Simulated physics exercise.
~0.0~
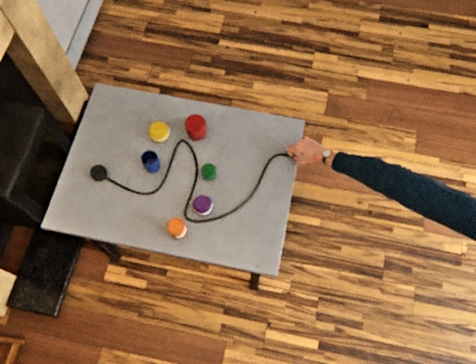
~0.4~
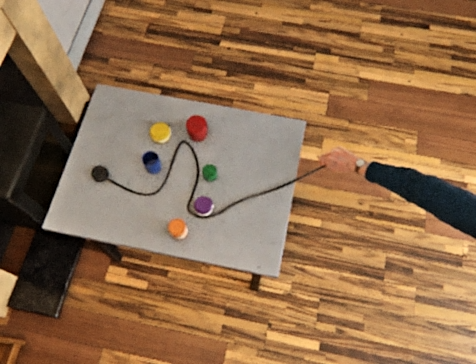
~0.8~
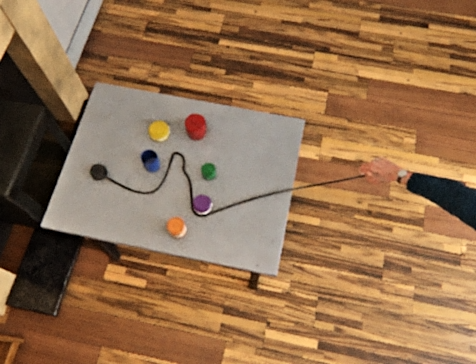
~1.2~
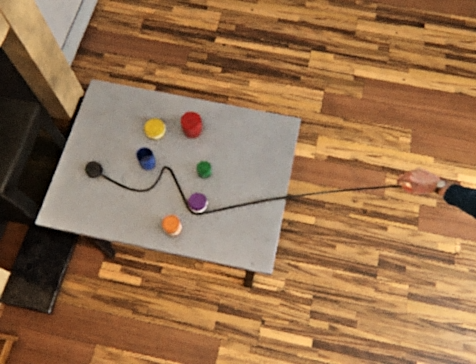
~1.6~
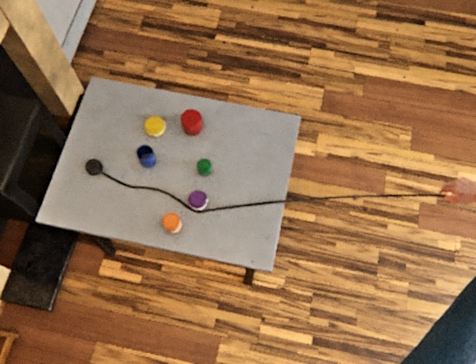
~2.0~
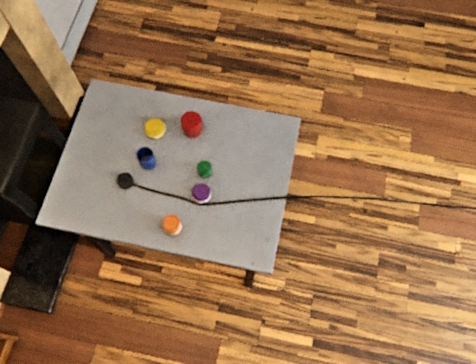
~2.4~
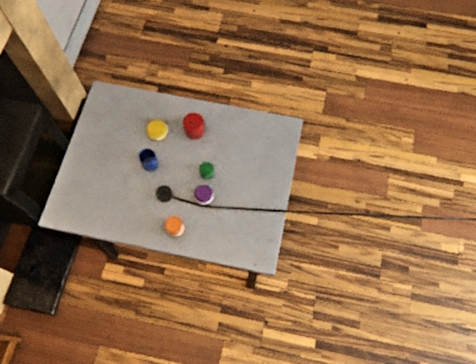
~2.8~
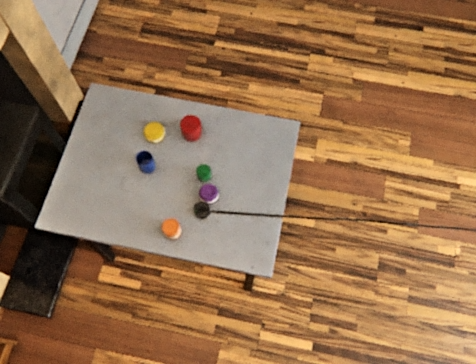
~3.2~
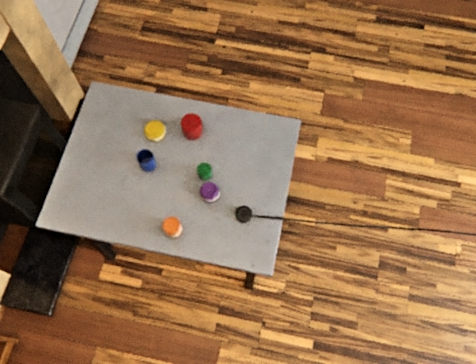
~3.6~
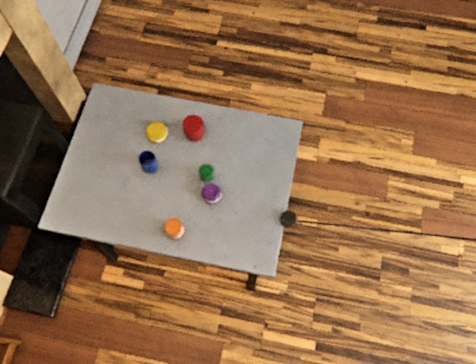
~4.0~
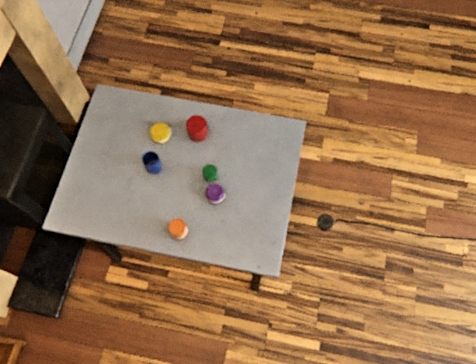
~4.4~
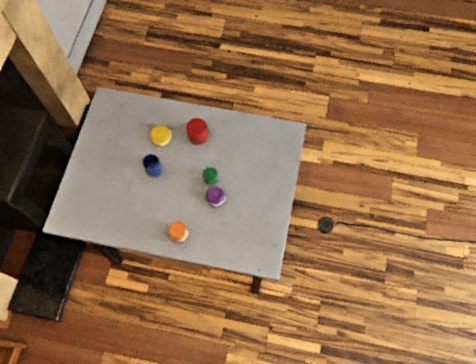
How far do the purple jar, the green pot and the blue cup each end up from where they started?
The purple jar ends a moderate distance from where it started, while the green pot and the blue cup barely shift.
